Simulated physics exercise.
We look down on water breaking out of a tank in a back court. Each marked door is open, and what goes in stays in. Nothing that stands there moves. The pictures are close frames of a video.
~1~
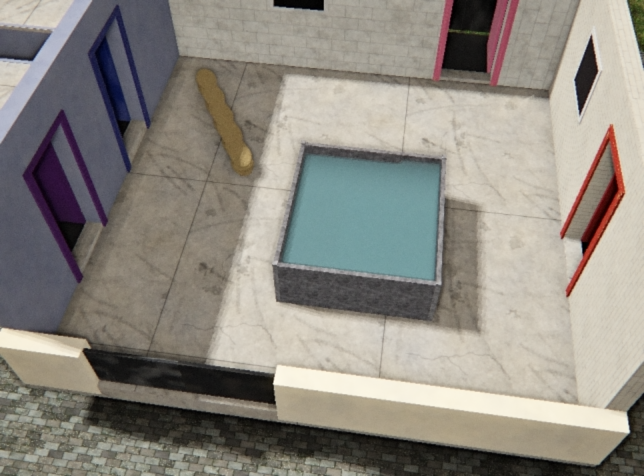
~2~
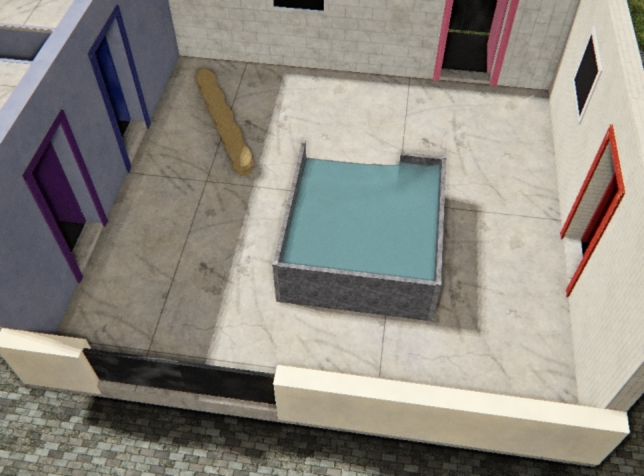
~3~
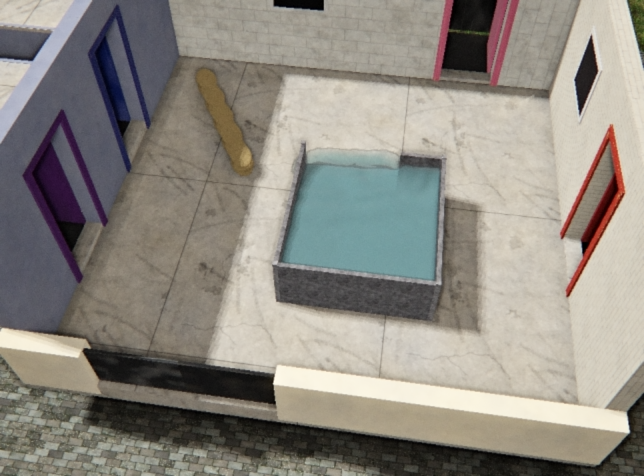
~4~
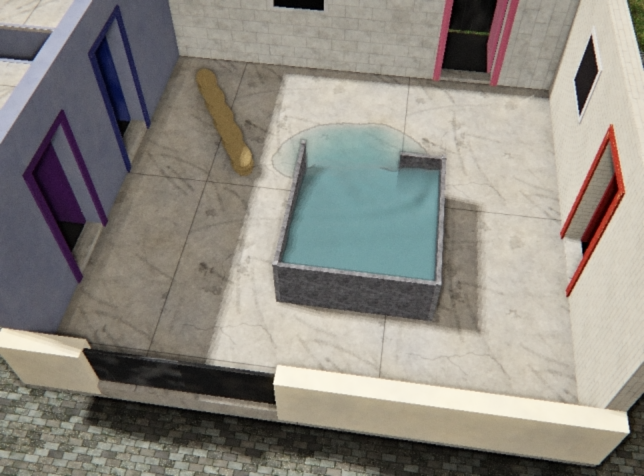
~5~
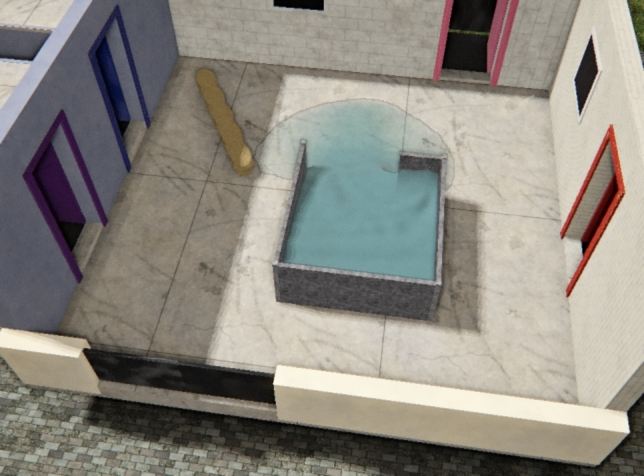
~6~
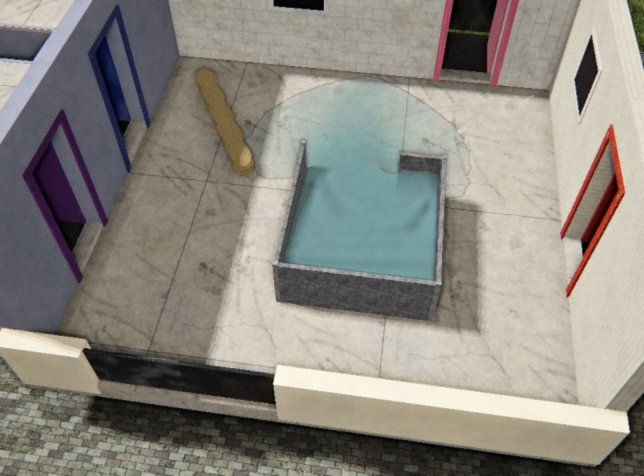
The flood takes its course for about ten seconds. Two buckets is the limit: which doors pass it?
One by one: The purple door admits no more than that; the blue door admits no more than that; the pink door lets in a lot; the red door admits no more than that.
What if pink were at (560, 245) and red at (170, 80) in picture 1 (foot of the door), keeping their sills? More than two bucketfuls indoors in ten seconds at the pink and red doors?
The pink door is under, the red door takes more.
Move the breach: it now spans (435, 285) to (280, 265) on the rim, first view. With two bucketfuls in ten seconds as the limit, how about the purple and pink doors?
My reading: Purple door is over, pink door floods.
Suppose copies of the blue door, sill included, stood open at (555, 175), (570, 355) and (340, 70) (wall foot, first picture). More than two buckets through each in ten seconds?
One after the other: Is under, takes less, is over.
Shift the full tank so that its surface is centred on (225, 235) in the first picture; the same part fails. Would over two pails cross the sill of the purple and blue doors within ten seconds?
My reading: Purple keeps below it, blue floods.
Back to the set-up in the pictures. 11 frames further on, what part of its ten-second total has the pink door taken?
Roughly 30 per cent.
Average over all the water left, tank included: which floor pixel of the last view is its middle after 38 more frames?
I would point to (345, 178).
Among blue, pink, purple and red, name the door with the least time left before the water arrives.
The pink door.
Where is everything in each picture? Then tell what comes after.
The tank at (365, 211) is whole and still, in the first frame.
The front is at a hidden place, out from the gap on the tank's far side, in the second frame.
The front is at a hidden place, out from the gap on the tank's far side, in the third frame.
The front is at (386, 129), out from the gap on the tank's far side, in the fourth frame.
Water pours out on the tank's far side and has run to (382, 105), in the fifth frame.
Water pours out on the tank's far side and has run to (382, 82), in the sixth frame.
A moment on, water covers 30 % of the floor; the purple door not reached, the blue door not reached, the pink door under two buckets in, the red door not reached.
Next, water covers 30 % of the floor; the purple door not reached, the blue door not reached, the pink door over two buckets in, the red door not reached.
Then, water covers 50 % of the floor; the purple door not reached, the blue door wet at the sill, nothing in, the pink door over two buckets in, the red door not reached.
Later, water covers 90 % of the floor; the purple door wet at the sill, nothing in, the blue door wet at the sill, nothing in, the pink door far over two buckets in, the red door wet at the sill, nothing in.
In the end, water covers 95 % of the floor; the purple door wet at the sill, nothing in, the blue door wet at the sill, nothing in, the pink door far over two buckets in, the red door wet at the sill, nothing in.
